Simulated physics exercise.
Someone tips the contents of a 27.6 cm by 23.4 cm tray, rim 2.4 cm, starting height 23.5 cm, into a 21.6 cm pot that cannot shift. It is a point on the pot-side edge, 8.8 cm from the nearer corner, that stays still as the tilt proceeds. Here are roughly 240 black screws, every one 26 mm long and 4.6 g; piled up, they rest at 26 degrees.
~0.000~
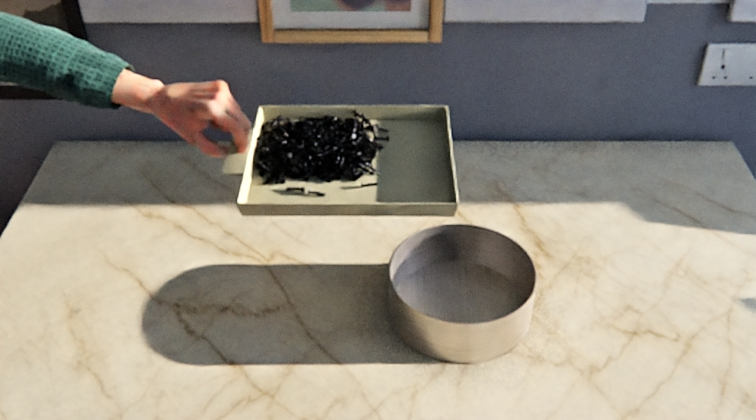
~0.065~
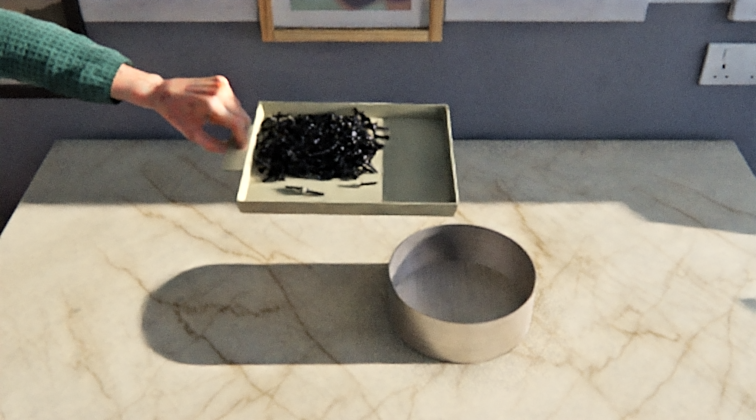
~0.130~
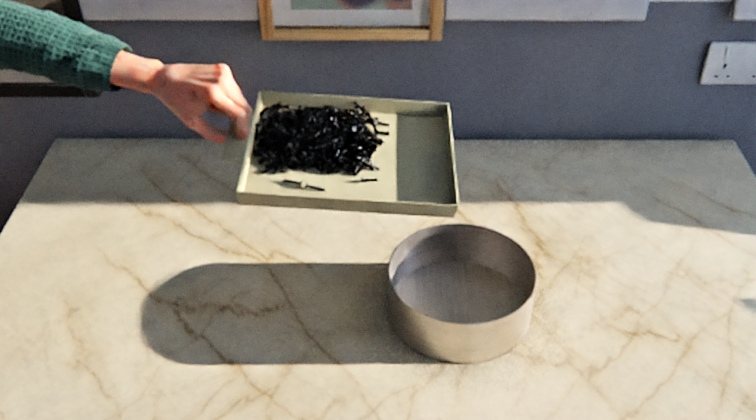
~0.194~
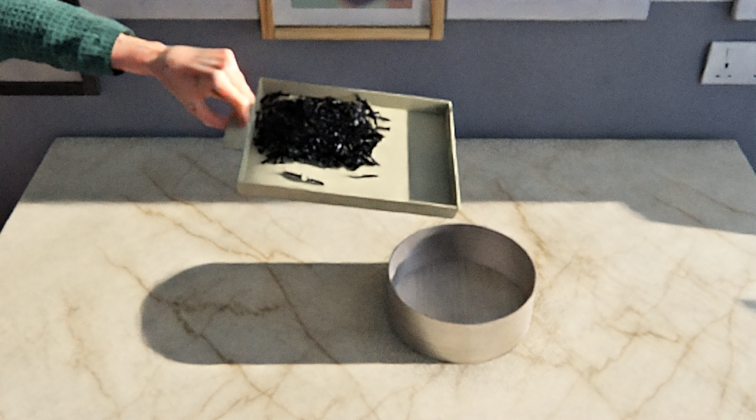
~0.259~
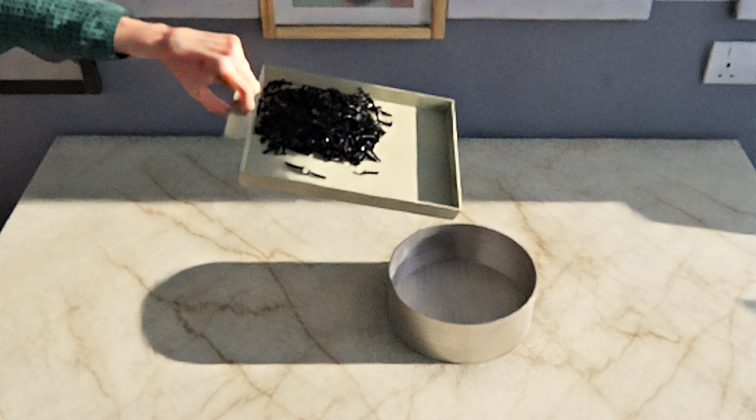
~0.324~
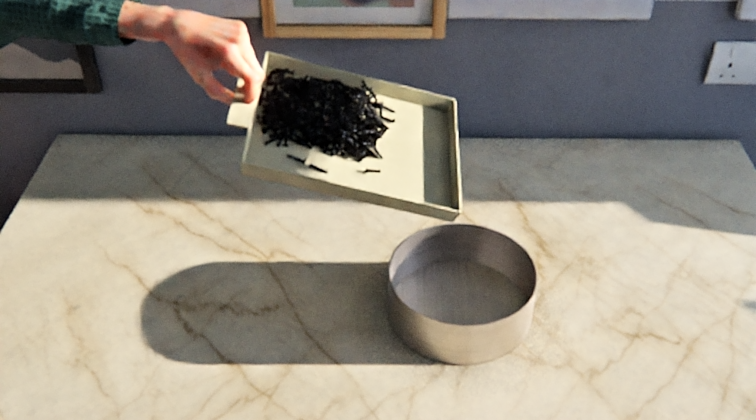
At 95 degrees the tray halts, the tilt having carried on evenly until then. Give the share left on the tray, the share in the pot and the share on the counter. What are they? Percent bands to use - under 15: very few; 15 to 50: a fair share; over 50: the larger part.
Tray - very few, pot - the larger part, counter - very few.
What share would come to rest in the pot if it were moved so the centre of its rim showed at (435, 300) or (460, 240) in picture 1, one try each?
I'd say close to 65 percent for the first spot and 60 percent for the second.
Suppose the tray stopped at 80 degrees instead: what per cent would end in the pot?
You'd end up with some 75 % in the pot.
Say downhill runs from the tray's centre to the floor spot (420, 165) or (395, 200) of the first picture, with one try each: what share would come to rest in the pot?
Some 55 and 80 per cent.
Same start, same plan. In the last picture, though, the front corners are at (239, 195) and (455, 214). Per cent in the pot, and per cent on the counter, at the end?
Per cent by place - pot 70, counter 30.
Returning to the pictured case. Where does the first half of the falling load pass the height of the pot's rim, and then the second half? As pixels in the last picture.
First half close to (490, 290), second half close to (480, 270).
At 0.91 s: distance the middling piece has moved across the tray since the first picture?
Roughly 18 cm.
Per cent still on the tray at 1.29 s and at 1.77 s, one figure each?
Close to 65 at the first time and 5 at the second.
Then, at 0.91 s, tilt 54 degrees; the tray holds 95 %, the pot 0 %.
Then, at 1.29 s, tilt 78 degrees; the tray holds 65 %, the pot 25 %.
After 1.77 s, tilt 95 degrees; the tray holds 5 %, the pot 75 %.
At rest (2.6 s), tray 0 %, pot 95 %, counter 5 %.
